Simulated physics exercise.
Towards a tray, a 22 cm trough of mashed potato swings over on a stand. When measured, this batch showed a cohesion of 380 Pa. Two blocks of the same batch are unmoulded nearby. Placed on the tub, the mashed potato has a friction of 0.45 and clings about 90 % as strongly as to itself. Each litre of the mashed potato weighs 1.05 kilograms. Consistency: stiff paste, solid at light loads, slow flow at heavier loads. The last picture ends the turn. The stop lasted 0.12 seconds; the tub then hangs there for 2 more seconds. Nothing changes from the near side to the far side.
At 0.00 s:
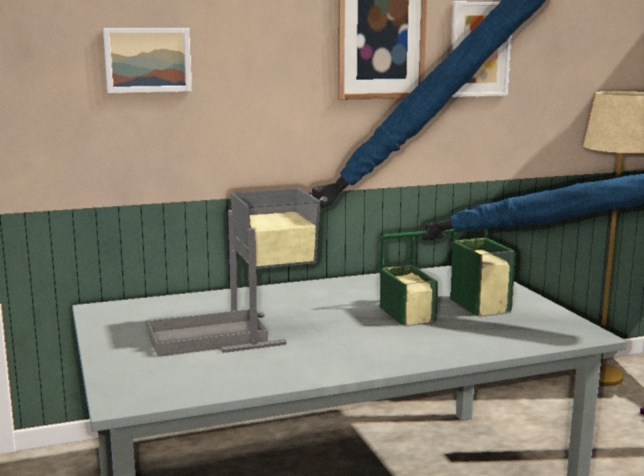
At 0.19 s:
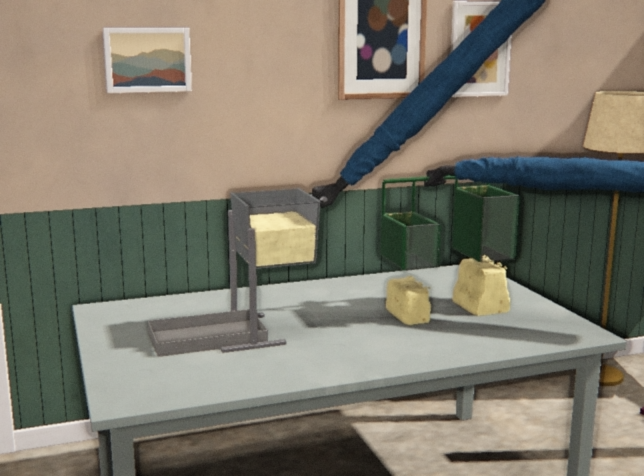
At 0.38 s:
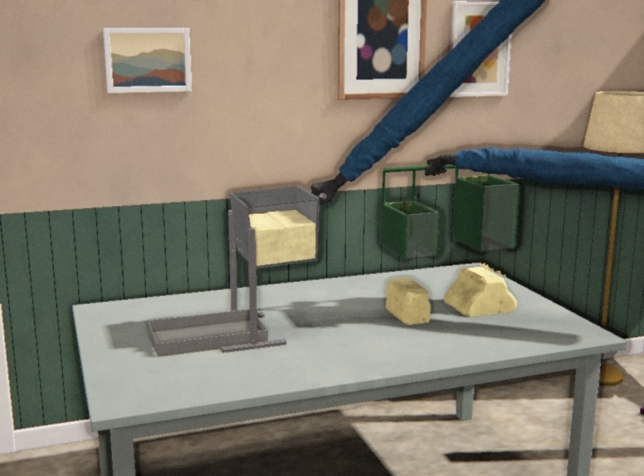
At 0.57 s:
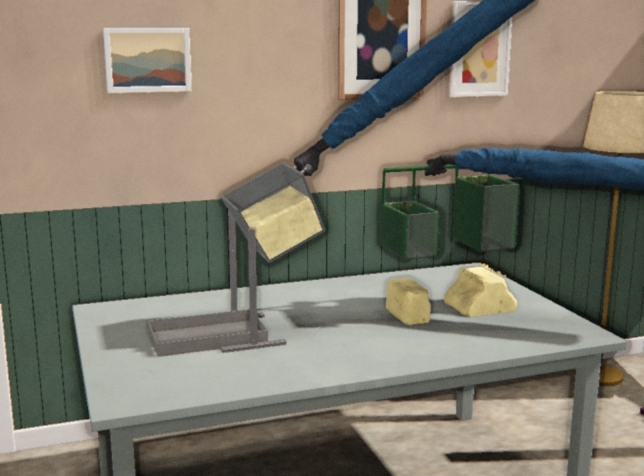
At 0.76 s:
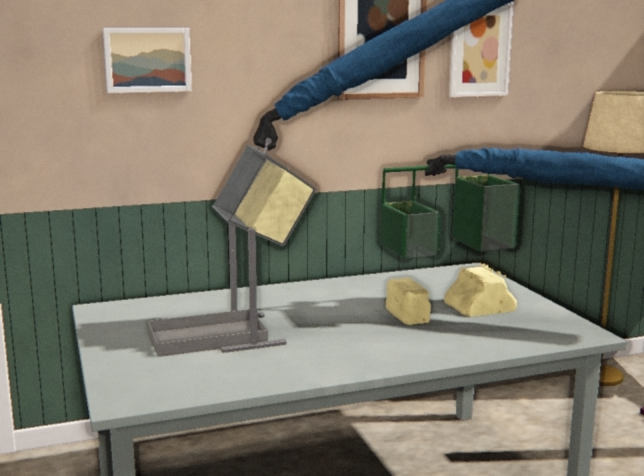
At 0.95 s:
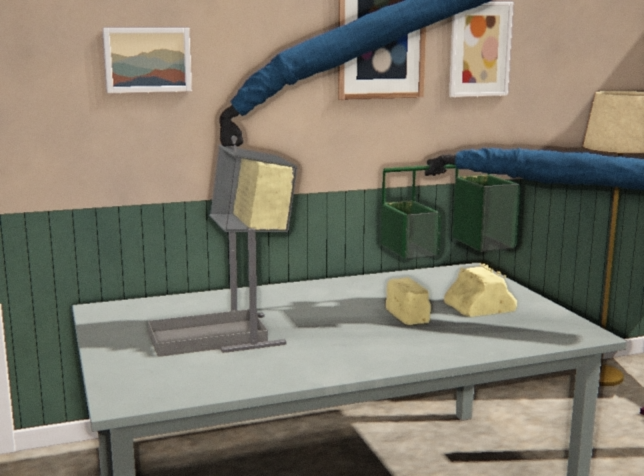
Two blue-sleeved arms reach in from the right of a room with beige walls above green panelling, seen from a fixed, slightly raised view. On a pale grey table, a grey stand holds a trough of pale yellow mash at left, beside two green moulds. The right arm lifts the moulds off two yellow blocks, which slump slightly, then the other arm swings the trough steeply over leftward.
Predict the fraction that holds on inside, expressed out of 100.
Around 100 out of 100.
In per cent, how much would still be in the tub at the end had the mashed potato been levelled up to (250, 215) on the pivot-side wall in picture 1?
It would be close to 60 percent.
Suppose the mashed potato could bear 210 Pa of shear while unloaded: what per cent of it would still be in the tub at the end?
It would come to about 65 %.
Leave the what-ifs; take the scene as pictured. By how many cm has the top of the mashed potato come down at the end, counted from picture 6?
7 cm.
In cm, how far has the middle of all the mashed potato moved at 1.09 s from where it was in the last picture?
Close to 2 centimetres.
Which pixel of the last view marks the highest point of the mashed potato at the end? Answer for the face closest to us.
I'd say it peaks at roughly (244, 185) in the last picture.
After 1.09 s, the tub is at 81 degrees and holds 100 %.
After 1.26 s, the tub is at 81 degrees and holds 100 %.
After 1.43 s, the tub is at 81 degrees and holds 100 %.
After 1.60 s, the tub is at 81 degrees and holds 100 %.
After 2.95 s, the tub is at 81 degrees and holds 100 %.
